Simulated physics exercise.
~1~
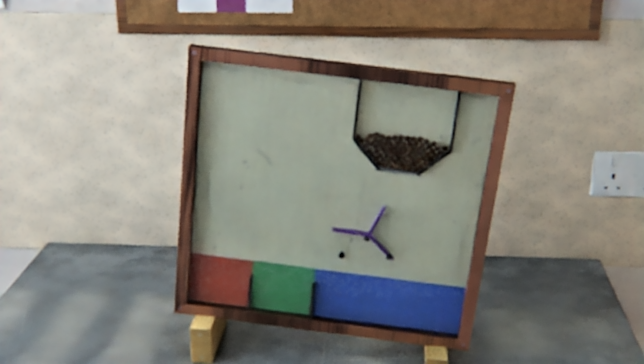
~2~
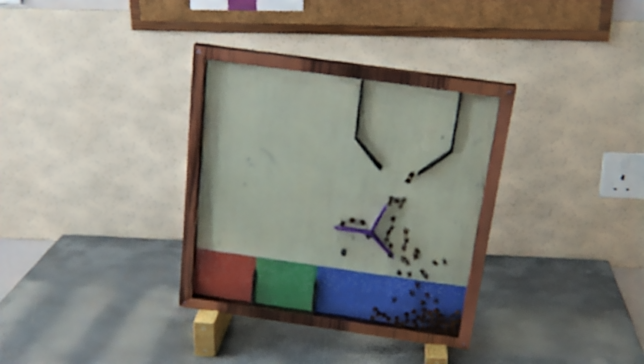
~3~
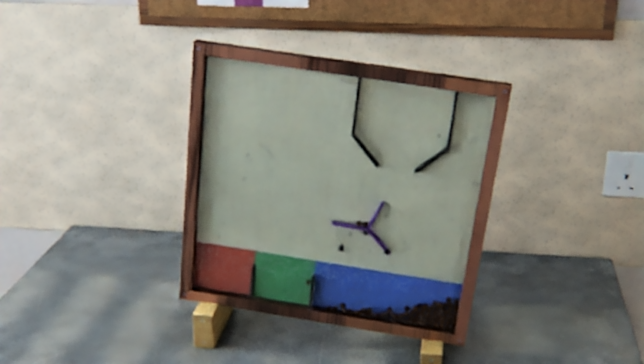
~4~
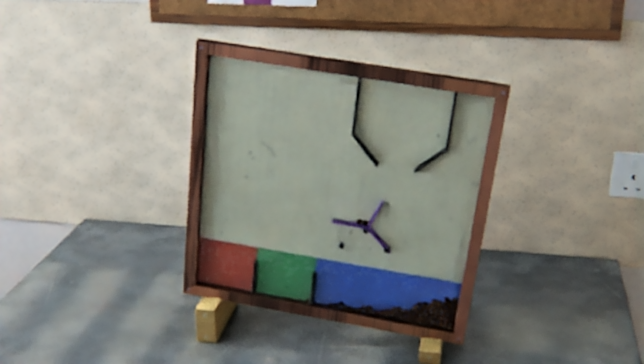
The footage shows dark beads held in a hopper inside an upright, wood-framed case, then pouring past a purple three-armed rocker as the view drifts slightly. Nearly all settle in the blue bin, heaped toward its right side, leaving the red and green bins apparently empty.
